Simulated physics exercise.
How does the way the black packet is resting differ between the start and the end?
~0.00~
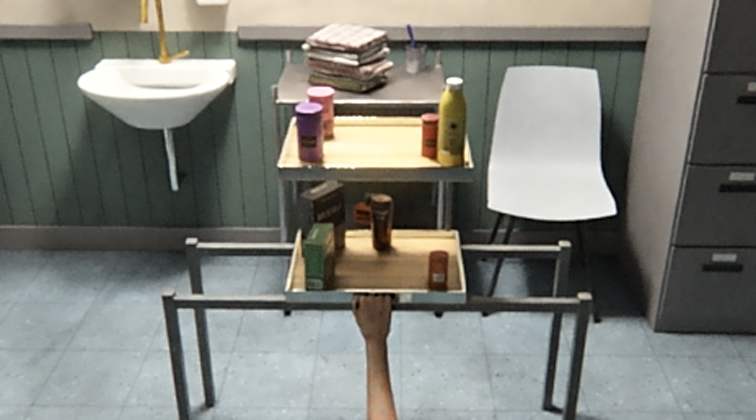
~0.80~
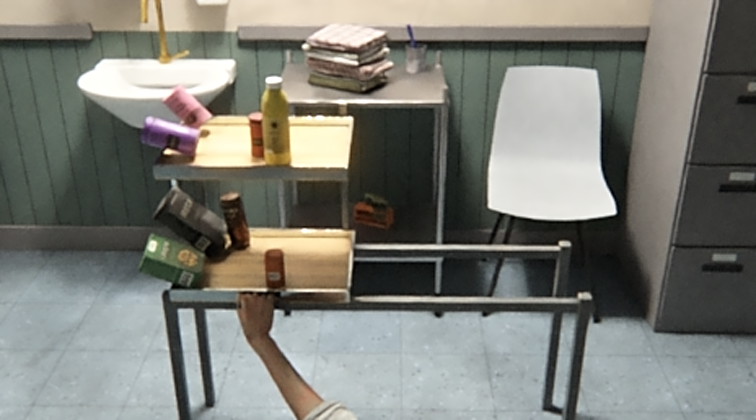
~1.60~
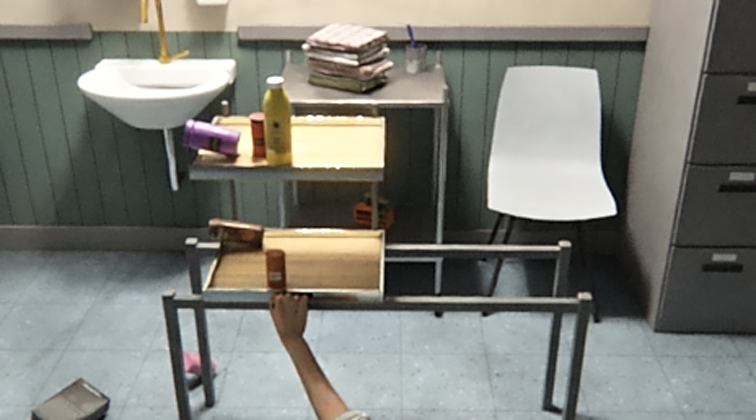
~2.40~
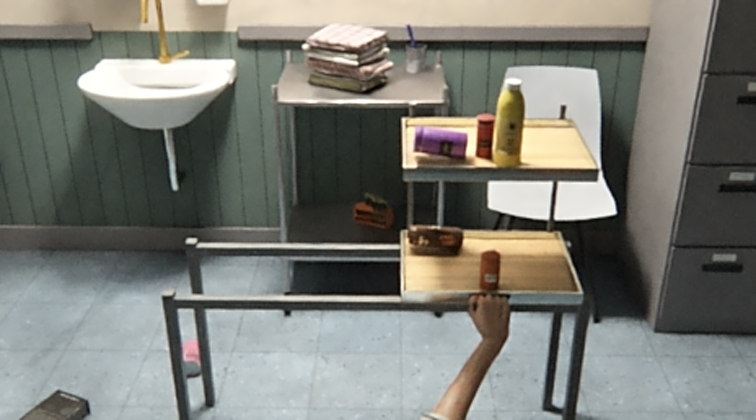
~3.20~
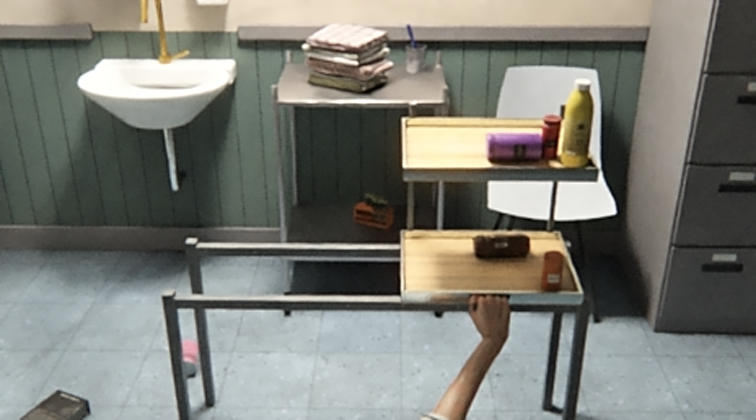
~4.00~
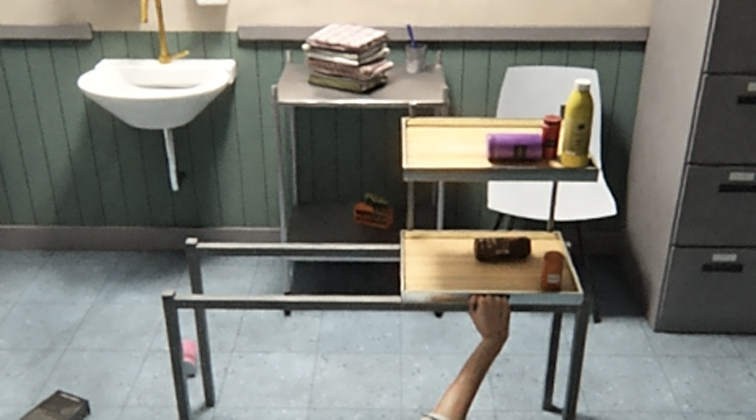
At the start the black packet is upright on the lower level of the tray, and at the end it is lying on its side on the floor.
